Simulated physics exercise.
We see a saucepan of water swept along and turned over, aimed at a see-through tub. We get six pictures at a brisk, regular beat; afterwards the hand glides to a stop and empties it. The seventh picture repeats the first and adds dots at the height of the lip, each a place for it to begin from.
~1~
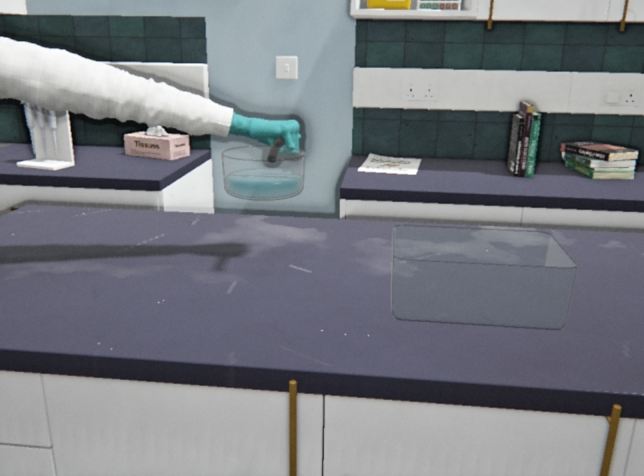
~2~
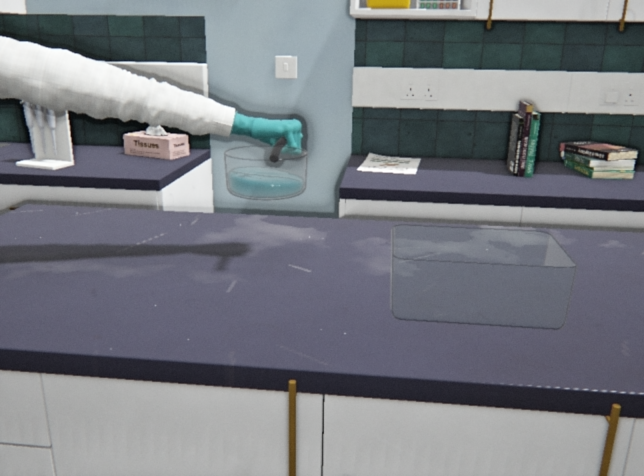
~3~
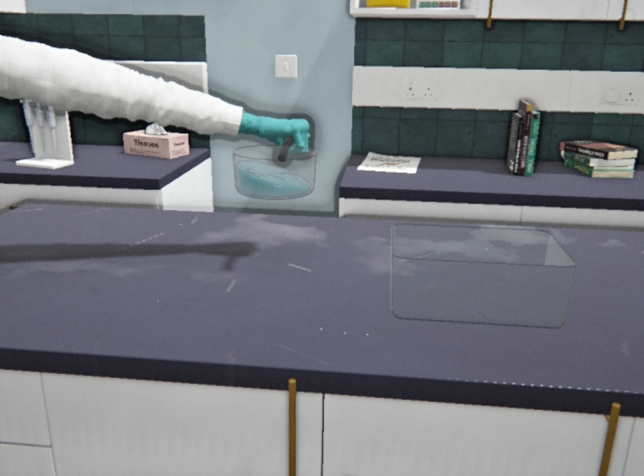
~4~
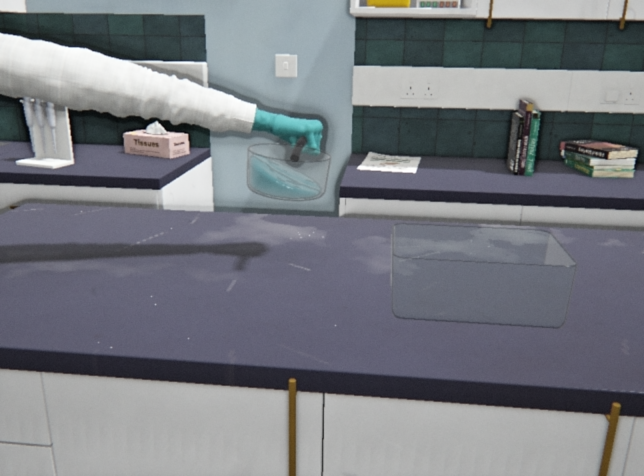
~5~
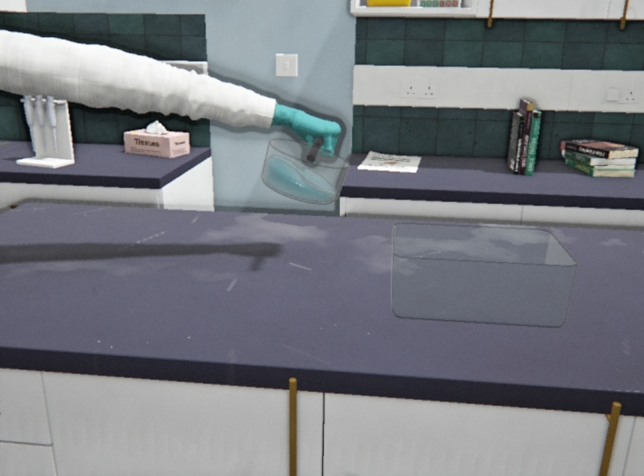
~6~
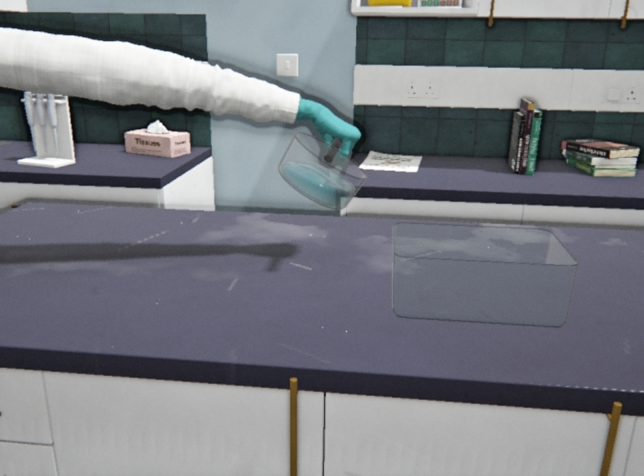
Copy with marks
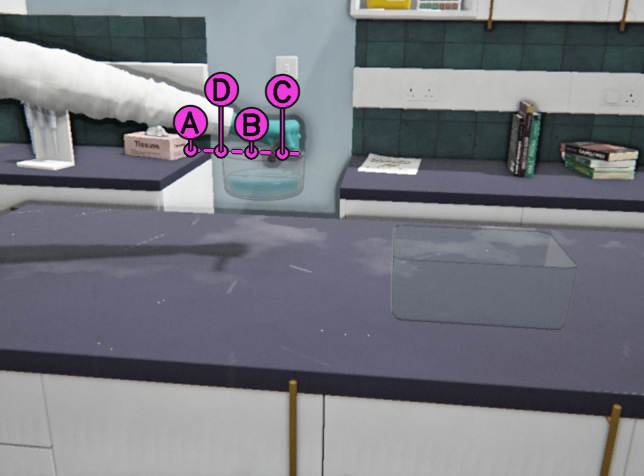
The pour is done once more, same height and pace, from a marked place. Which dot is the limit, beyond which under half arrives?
Use place C.
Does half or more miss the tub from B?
Yes.
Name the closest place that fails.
Place B.
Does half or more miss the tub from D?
Yes, it does.
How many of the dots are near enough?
One of the four.
In magenta, A at (190, 150); B at (251, 152); C at (282, 153); D at (221, 151).
Choosing A, about 0 % lands in the tub, 100 % falls short.
Choosing B, about 30 % lands in the tub, 67 % falls short and 4 % goes beside or beyond.
Choosing C, about 65 % lands in the tub, 28 % falls short and 7 % goes beside or beyond.
Choosing D, about 0 % lands in the tub, 98 % falls short.
